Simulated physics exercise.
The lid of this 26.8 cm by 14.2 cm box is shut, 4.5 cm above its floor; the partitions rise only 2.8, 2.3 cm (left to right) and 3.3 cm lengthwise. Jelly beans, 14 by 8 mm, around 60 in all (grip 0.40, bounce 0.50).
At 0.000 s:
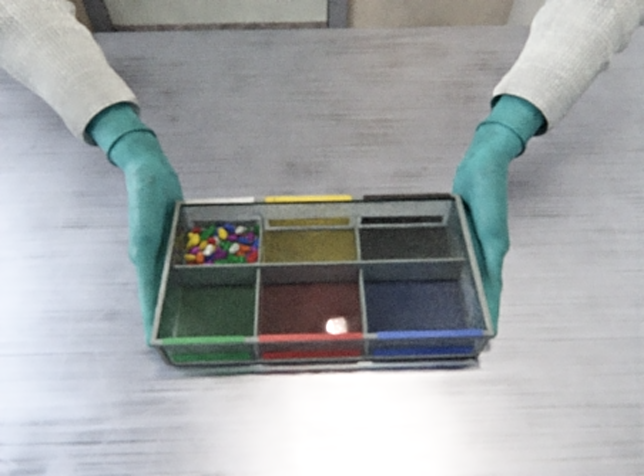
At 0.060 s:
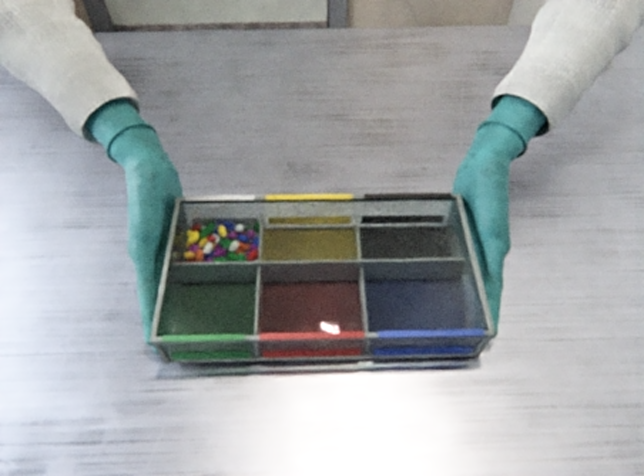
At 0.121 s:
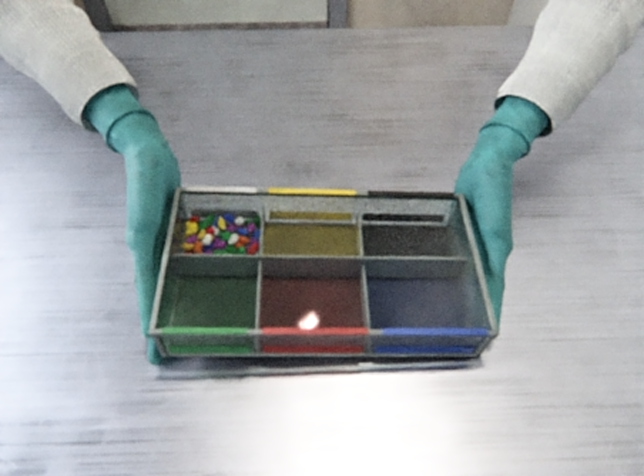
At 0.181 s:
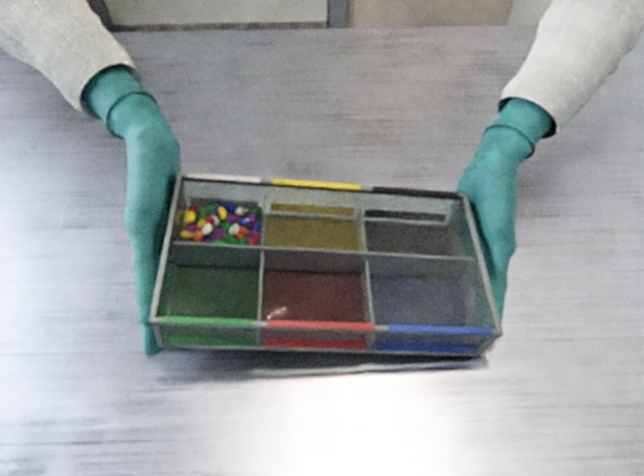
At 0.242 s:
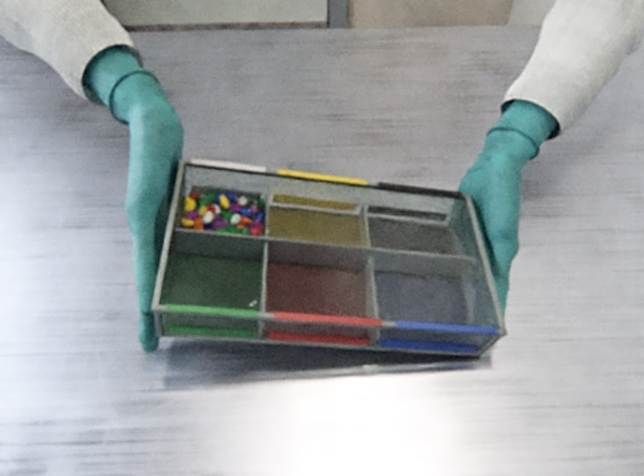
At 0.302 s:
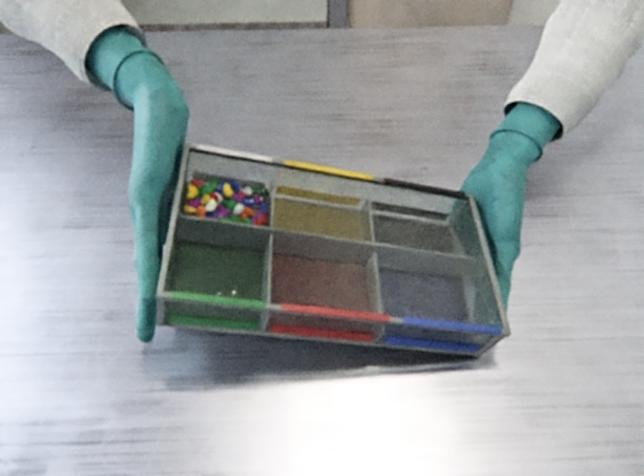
Two gloved hands tilt a divided box rightward, colorful beans staying in its back-left compartment.
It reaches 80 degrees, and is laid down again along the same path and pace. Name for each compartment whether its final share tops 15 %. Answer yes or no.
Red compartment: No; blue compartment: No; green compartment: No; yellow compartment: Yes; white compartment: Yes; black compartment: Yes.
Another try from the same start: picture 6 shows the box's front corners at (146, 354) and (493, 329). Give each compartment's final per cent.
Red 0; blue 0; green 10; yellow 0; white 90; black 0.
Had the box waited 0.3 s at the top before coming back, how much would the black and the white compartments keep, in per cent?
In that case black 35; white 60.
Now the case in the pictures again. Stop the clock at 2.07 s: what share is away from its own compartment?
Roughly 45 per cent.
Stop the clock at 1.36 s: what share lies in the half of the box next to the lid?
Some 40 per cent.
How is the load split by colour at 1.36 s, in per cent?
Red 0, blue 0, green 0, yellow 10, white 90, black 0.
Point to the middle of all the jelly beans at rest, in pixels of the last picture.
Near (258, 251).
After 1.36 s, tilt 80 degrees; yellow 10 %, white 90 %.
After 2.07 s, tilt 35 degrees; yellow 20 %, white 55 %, black 25 %.
After 2.81 s, tilt 0 degrees; yellow 20 %, white 55 %, black 25 %.
At rest (3.5 s), red 0 %, blue 0 %, green 0 %, yellow 20 %, white 55 %, black 25 %.
